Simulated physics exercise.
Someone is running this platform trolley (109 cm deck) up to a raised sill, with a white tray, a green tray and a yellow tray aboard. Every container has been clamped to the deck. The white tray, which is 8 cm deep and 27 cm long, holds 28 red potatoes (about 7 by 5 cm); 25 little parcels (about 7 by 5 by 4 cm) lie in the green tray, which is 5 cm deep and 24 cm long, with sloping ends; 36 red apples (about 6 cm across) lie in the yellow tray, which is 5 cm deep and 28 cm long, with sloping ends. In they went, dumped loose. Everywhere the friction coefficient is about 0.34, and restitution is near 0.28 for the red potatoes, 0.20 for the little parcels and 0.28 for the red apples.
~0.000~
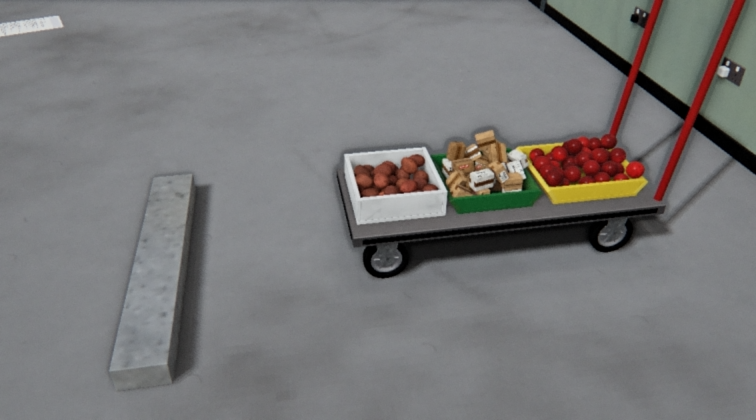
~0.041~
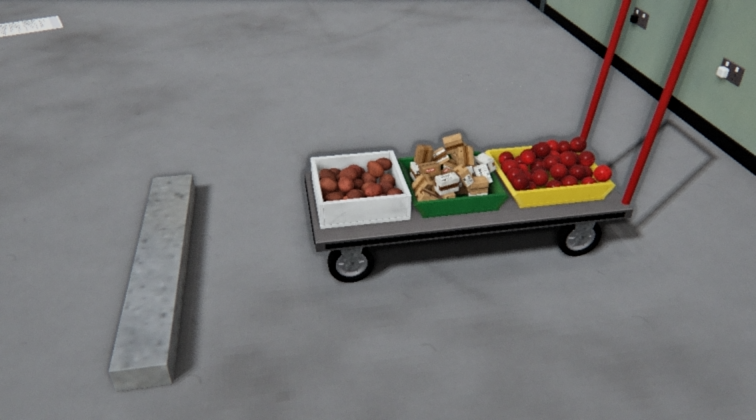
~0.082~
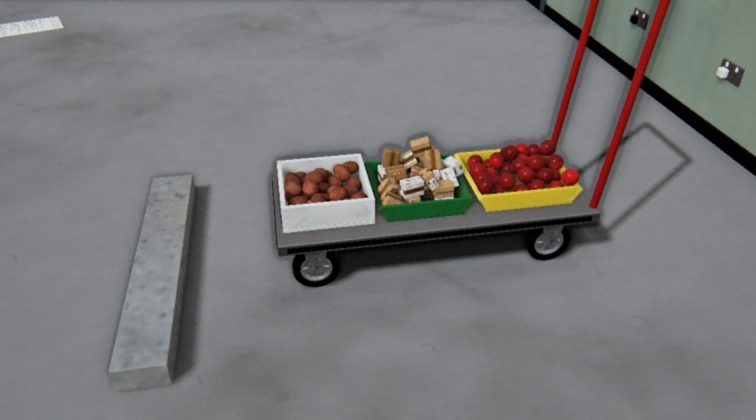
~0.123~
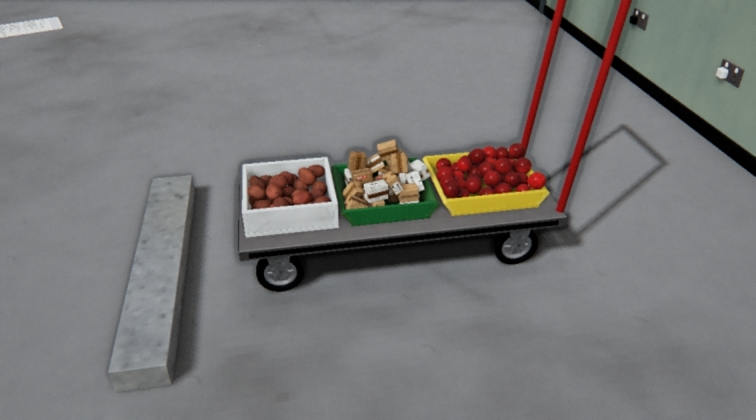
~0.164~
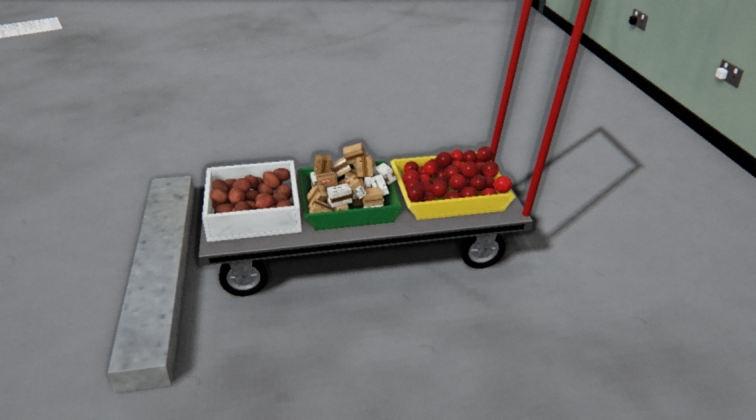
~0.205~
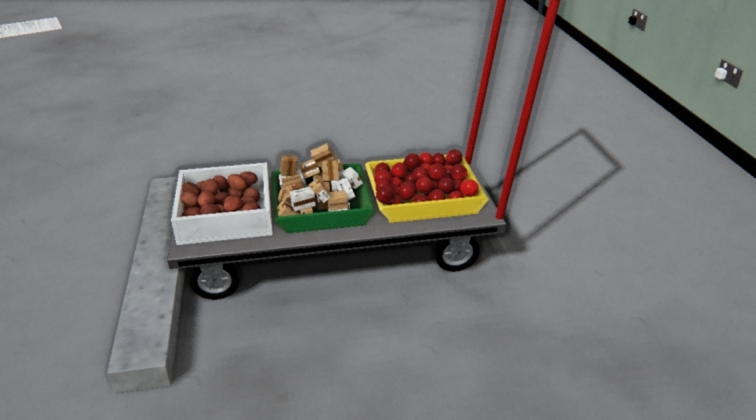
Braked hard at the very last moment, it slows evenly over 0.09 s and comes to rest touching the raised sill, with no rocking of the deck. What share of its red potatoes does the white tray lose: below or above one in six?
It sheds fewer than one in six of them.
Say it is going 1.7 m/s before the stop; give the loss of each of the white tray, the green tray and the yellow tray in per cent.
In that case the white tray sheds 0 per cent of its load, the green tray 20 per cent, and the yellow tray 20 per cent.
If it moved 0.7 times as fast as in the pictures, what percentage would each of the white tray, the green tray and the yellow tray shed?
In that case the white tray sheds 0 per cent, the green tray 20 per cent and the yellow tray 30 per cent.
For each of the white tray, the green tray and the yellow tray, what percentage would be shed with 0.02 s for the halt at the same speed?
White tray 20, green tray 40, yellow tray 60 %.
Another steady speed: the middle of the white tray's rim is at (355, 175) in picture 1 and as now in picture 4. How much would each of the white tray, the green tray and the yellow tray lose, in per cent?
Result - white tray: 0 per cent; green tray: 20 per cent; yellow tray: 20 per cent.
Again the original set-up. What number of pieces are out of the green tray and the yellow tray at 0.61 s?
Estimated count: Green tray around 8, yellow tray around 20.
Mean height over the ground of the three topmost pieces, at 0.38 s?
I'd put it close to 48 cm.
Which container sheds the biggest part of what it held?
The yellow tray is the one.
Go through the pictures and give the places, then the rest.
In the first picture (we follow the rim corner now nearest the camera), white tray at (361, 199); yellow tray at (550, 189); 61 cm still to roll; nothing out yet.
In the second picture, white tray at (323, 203); yellow tray at (516, 193); 49 cm still to roll.
In the third picture, white tray at (285, 207); yellow tray at (482, 196); 37 cm still to roll.
In the fourth picture, white tray at (247, 211); yellow tray at (447, 200); 25 cm still to roll.
In the fifth picture, white tray at (207, 216); yellow tray at (411, 204); stopping.
In the sixth picture, white tray at (176, 219); yellow tray at (383, 207); stopping; nothing out yet.
After 0.26 s, 0 of 28 out of the white tray, 1 of 25 out of the green tray and 3 of 36 out of the yellow tray.
After 0.38 s, 0 of 28 out of the white tray, 6 of 25 out of the green tray and 15 of 36 out of the yellow tray.
After 0.61 s, 1 of 28 out of the white tray, 7 of 25 out of the green tray and 20 of 36 out of the yellow tray.
When it is over (at 1.12 s), 1 of 28 out of the white tray, 7 of 25 out of the green tray and 21 of 36 out of the yellow tray. Asked share, 1 of 28, 4 per cent.
